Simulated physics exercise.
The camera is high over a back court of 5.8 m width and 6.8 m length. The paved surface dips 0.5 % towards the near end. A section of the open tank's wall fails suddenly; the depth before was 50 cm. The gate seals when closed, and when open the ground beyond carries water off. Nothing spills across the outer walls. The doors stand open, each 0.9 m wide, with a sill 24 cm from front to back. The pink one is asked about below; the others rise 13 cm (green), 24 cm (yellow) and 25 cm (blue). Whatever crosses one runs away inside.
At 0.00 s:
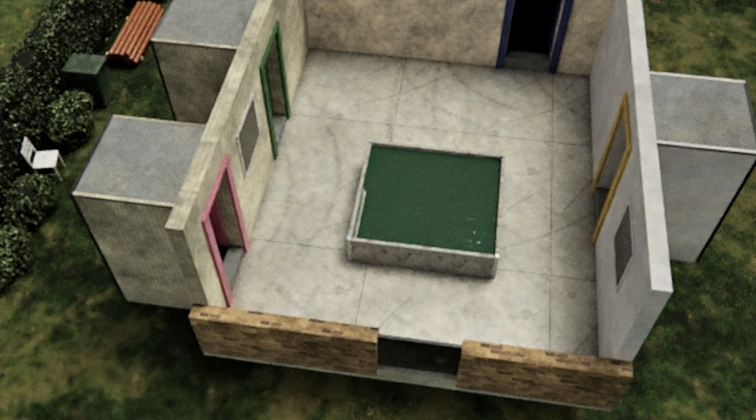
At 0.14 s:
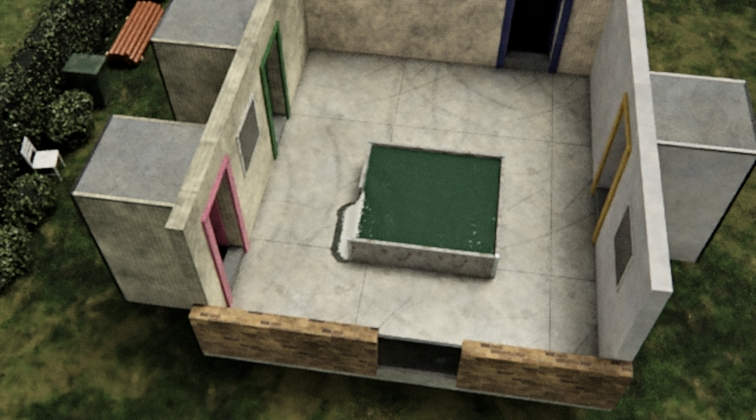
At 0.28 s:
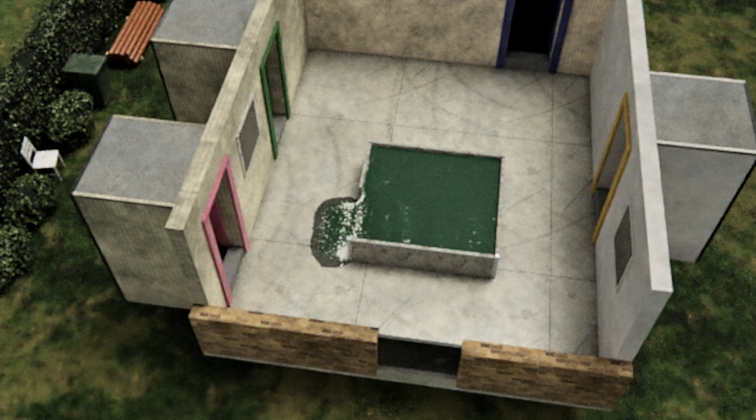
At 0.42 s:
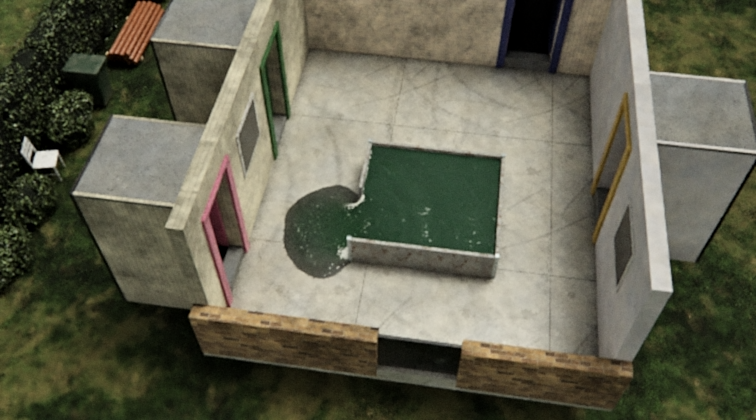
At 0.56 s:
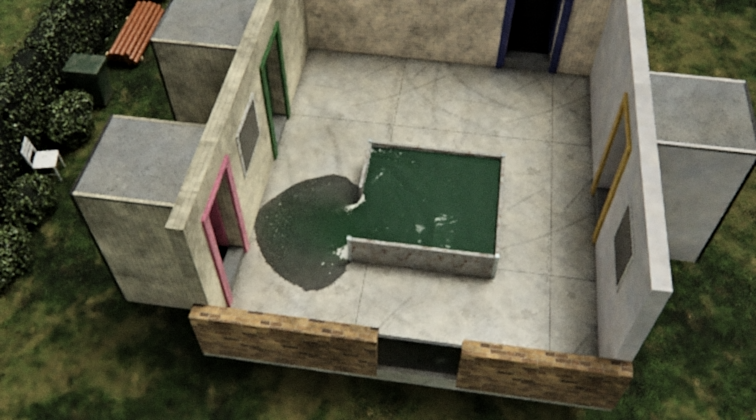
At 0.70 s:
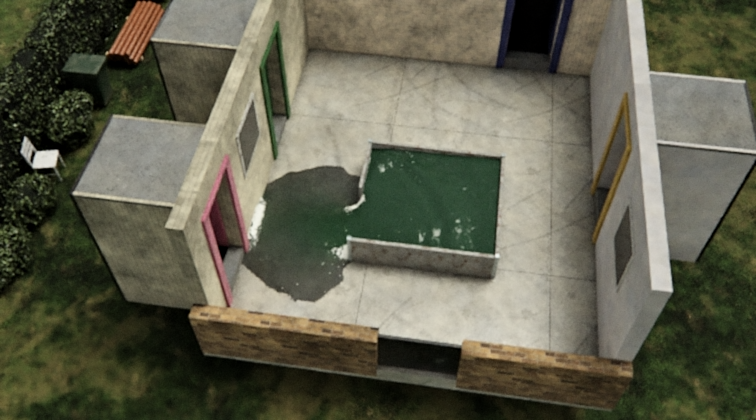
A roofless walled court with a pale paved floor, set among dark grass and hedges, is seen from high above by a still camera. A low open tank of green water stands in the middle, with pink and green doorways on the left, a yellow one on the right and a blue one at the back. Water breaks through the tank's left side, foams at the gap and spreads leftward in a widening dark pool, close to the pink doorway.
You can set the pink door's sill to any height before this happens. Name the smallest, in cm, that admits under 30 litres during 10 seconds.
At least 18 cm or so.
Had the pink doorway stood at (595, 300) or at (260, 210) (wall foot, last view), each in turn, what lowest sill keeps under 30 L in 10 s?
About 9.0 and 24 cm.
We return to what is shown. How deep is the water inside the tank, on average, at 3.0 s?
Some 28 cm.
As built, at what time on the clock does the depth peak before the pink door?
Around 2.0 s.
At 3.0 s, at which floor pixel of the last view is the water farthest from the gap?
At about (309, 52).
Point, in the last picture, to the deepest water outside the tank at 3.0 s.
At about (221, 333).
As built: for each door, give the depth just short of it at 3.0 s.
Depths in cm: Green 8, yellow 0, blue 0, pink 22.
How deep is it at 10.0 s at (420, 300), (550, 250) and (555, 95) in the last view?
In that order: 5, 5 and 8 cm.
After 1.4 s water covers 15 % of the floor, deepest (30 cm) near (255, 223); 22 cm at the pink door, 0 litres in over its 19 cm sill.
After 3.0 s water covers 35 % of the floor, deepest (32 cm) near (221, 333); 22 cm at the pink door, 17 litres in over its 19 cm sill.
After 10.0 s water covers 95 % of the floor, deepest (12 cm) near (221, 333); 10 cm at the pink door, 25 litres in over its 19 cm sill.
At the pink door as built, the water arrived by 0.9 s and peaked near 25 cm at 2.0 s.
Run again over the same 10 s with other heights there, 80 litres in over 14.5 cm, 7 litres over 22.5 cm. The limit of 30 litres is kept from about 18 cm up.
